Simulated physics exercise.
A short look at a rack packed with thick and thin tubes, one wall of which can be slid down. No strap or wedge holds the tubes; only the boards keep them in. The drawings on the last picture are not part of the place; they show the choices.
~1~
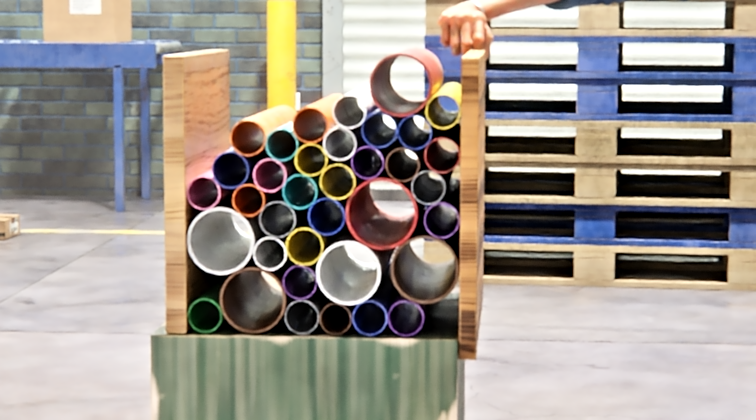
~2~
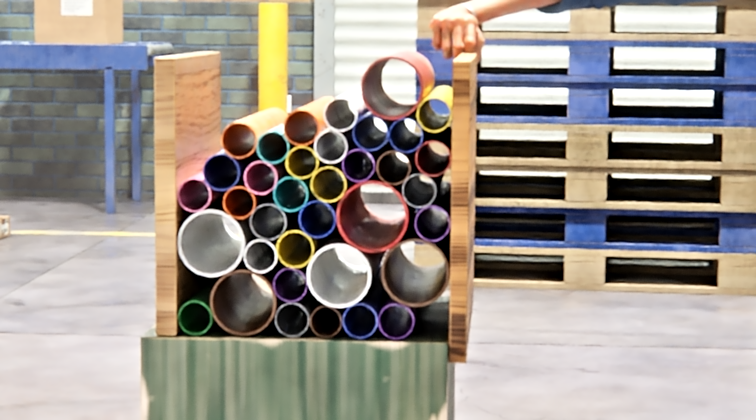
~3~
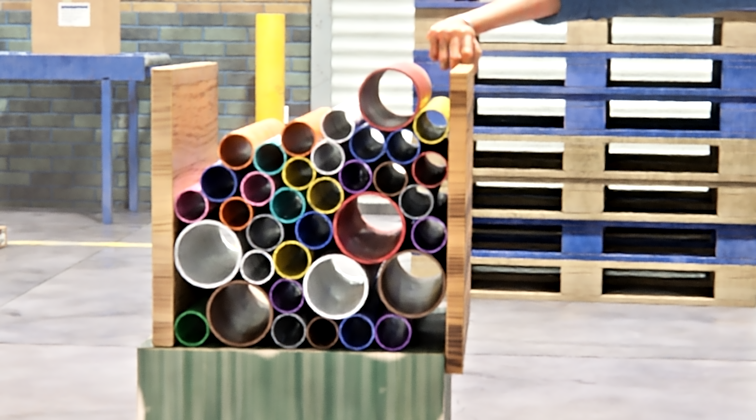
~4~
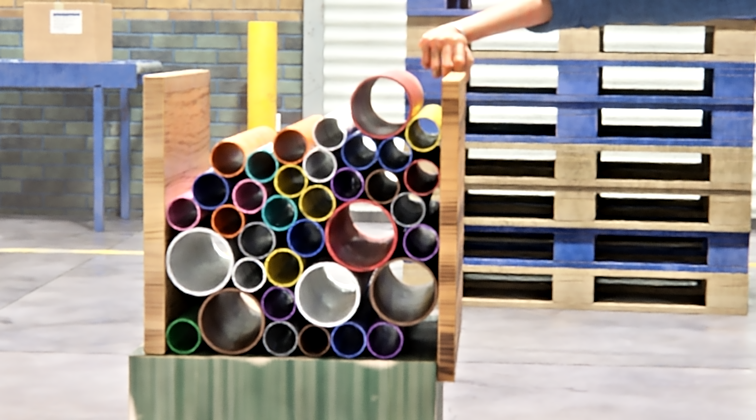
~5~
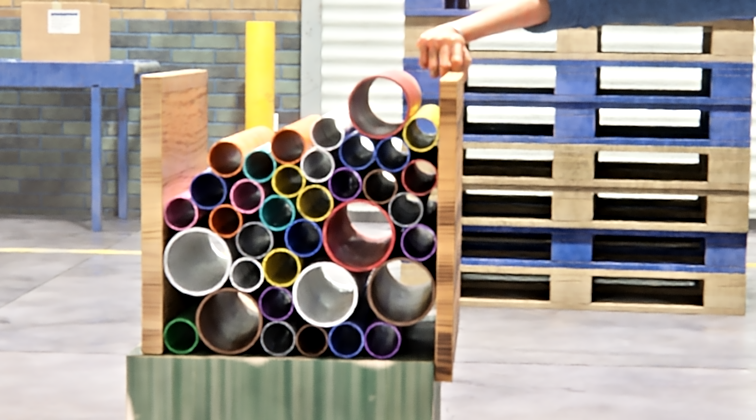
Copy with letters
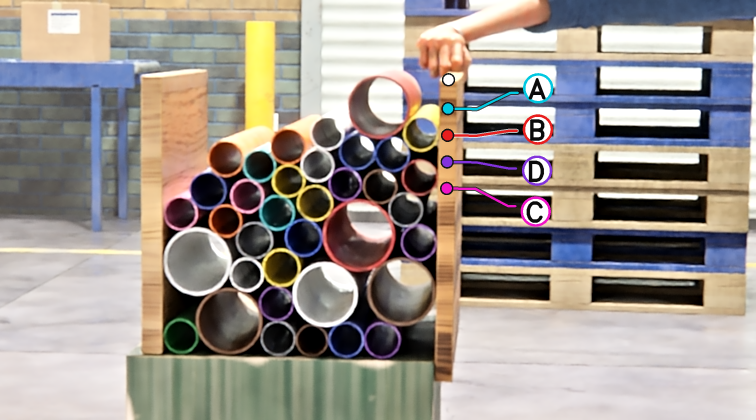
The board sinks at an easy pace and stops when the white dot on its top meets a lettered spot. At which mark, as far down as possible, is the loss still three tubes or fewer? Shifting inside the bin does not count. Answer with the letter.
The lowest mark that will do is C.
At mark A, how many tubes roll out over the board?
The count is none.
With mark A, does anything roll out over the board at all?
At A: No.
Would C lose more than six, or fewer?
At C, fewer than six.
On the marked copy, A at (448, 109); B at (448, 136); C at (447, 188); D at (447, 162); the white dot at (449, 79).
Taking C. A third of the way, top of the board (439, 131).
Two thirds of the way, top of the board (438, 188).
When it is over, top of the board (438, 188), one out over the board.
As for the rest, A none out over the board; B none out over the board; D none out over the board.
